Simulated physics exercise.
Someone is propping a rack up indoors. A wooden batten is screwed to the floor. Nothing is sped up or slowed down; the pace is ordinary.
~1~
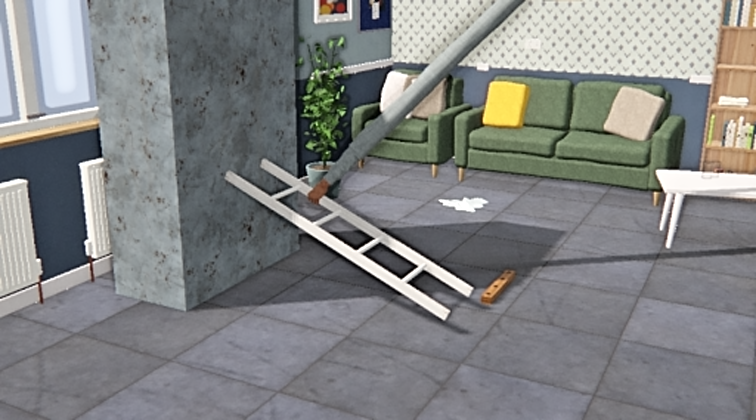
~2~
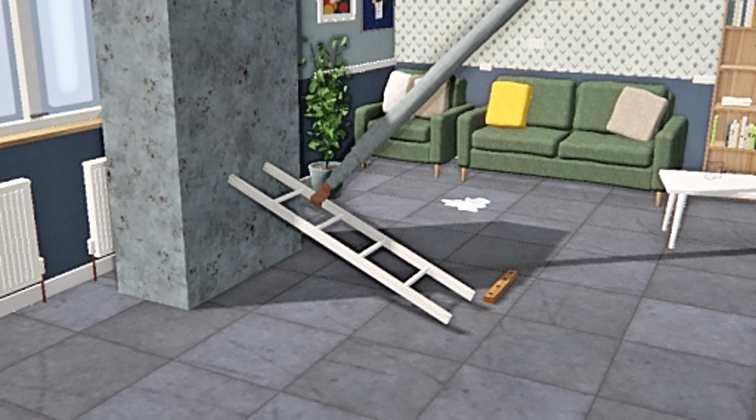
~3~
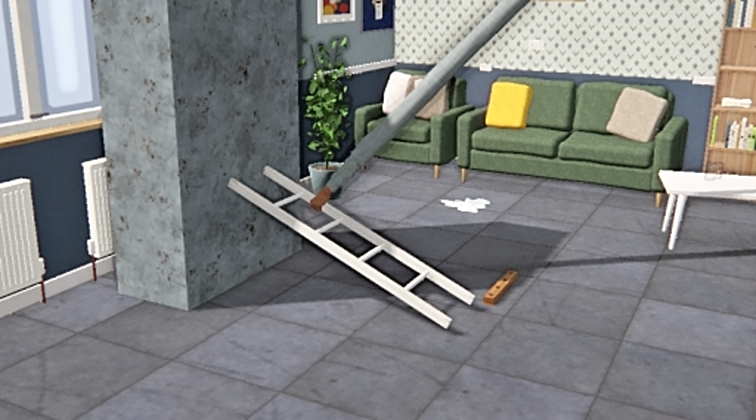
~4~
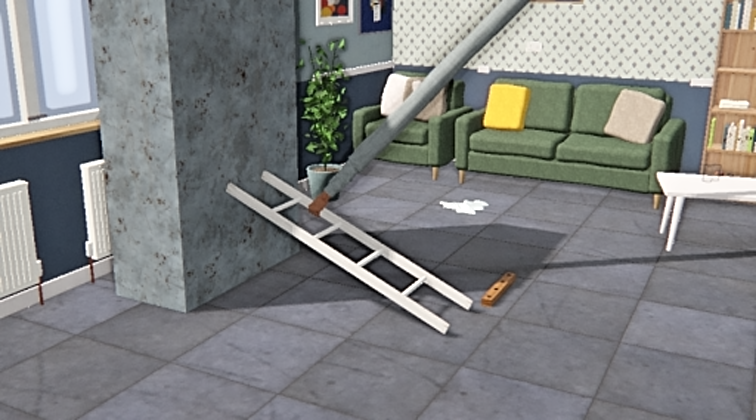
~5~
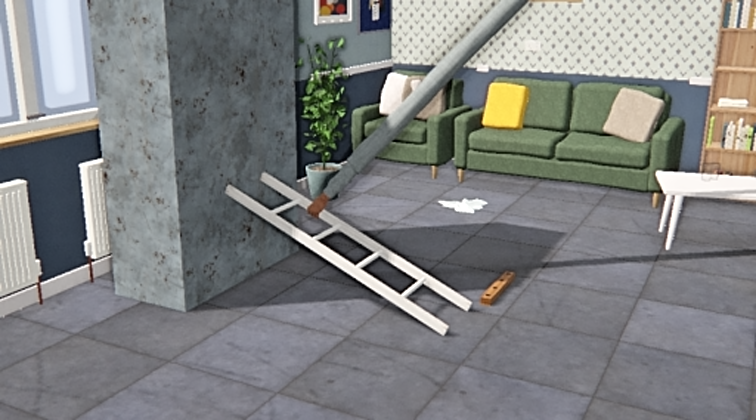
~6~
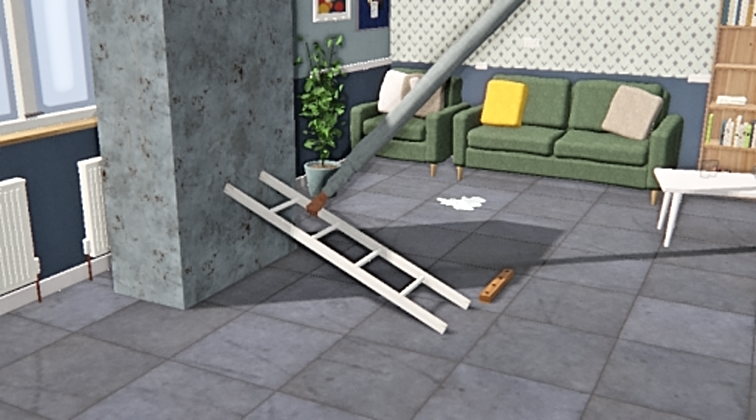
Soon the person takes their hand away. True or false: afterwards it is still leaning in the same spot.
False.
Then, 0.30 s after the last picture, white rack tipped 11° from how it was near (351, 269).
Then, 0.46 s after the last picture, white rack tipped 23° from how it was near (354, 288).
At rest, the white rack slips down, near (354, 295).
